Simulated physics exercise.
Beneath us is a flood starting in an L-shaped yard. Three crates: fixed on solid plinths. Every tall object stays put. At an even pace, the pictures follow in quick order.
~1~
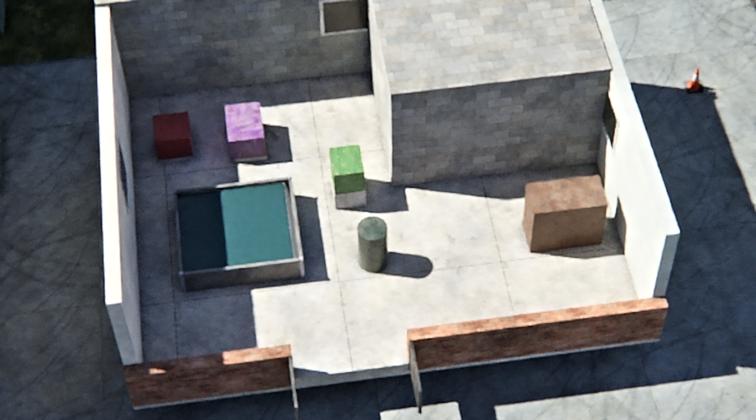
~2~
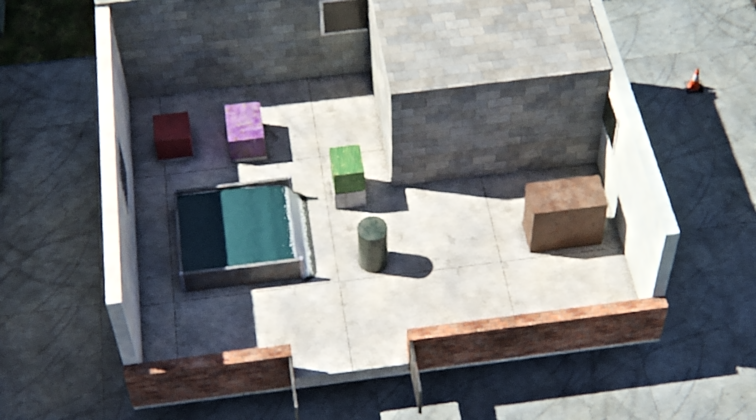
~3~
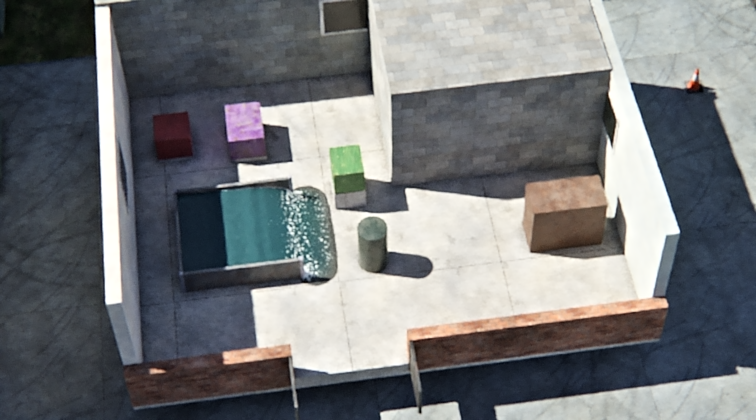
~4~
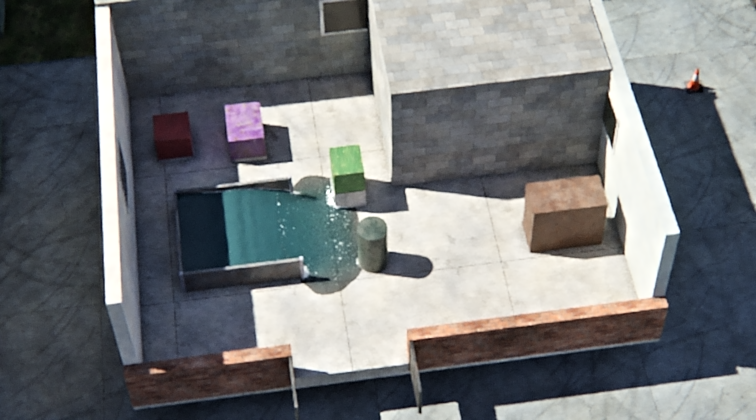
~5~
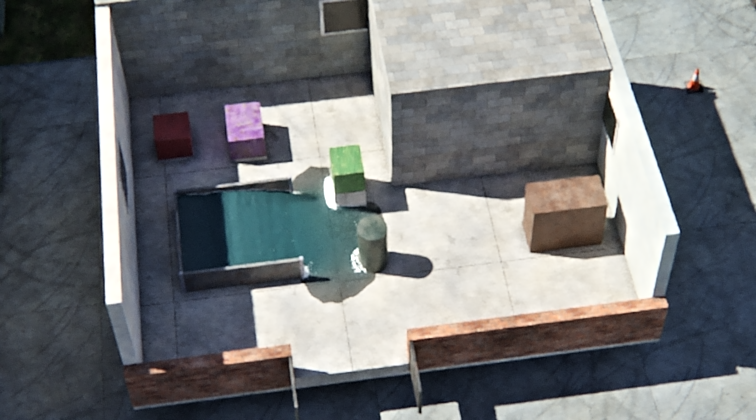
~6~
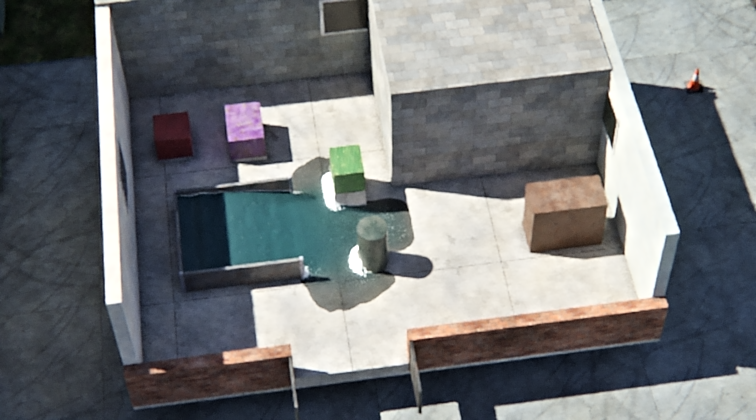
Water lies still in a rectangular tank in a walled yard, then pours out through its right side in a pale, foaming band. It fans rightward across the paved floor, reaches the green crate and upright cylinder, and spreads around their bases, while the red and purple crates stay still.
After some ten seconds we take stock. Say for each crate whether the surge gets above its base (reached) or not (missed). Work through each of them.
In the end red crate: Spared, green crate: Spared, purple crate: Spared.
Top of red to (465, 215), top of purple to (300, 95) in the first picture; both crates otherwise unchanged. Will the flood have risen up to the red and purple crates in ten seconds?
Looks like the red crate gets reached and the purple crate gets reached.
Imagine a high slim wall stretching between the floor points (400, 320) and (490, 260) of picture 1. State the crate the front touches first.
Answer: The green crate.
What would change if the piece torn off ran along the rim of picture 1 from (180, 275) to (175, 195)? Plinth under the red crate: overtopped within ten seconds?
Per crate - red crate: Flooded.
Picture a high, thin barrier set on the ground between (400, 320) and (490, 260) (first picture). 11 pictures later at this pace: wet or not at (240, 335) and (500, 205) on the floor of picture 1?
In order, I'd call them bare and inundated.
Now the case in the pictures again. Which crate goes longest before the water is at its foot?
Answer: The one in red.
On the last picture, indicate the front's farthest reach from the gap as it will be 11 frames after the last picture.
I reckon the front has reached (599, 212) by then.
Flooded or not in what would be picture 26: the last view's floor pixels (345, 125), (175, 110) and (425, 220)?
First spot swamped, second spot clear, third spot swamped.
A moment on, water covers 20 % of the floor; the red crate not reached, the green crate water round its plinth, the purple crate not reached.
Next, water covers 45 % of the floor; the red crate not reached, the green crate water round its plinth, the purple crate water round its plinth.
Then, water covers 60 % of the floor; the red crate not reached, the green crate water round its plinth, the purple crate water round its plinth.
Later, water covers 65 % of the floor; the red crate water round its plinth, the green crate water round its plinth, the purple crate water round its plinth.
In the end, water covers 75 % of the floor; the red crate stayed above the water, the green crate stayed above the water, the purple crate stayed above the water.
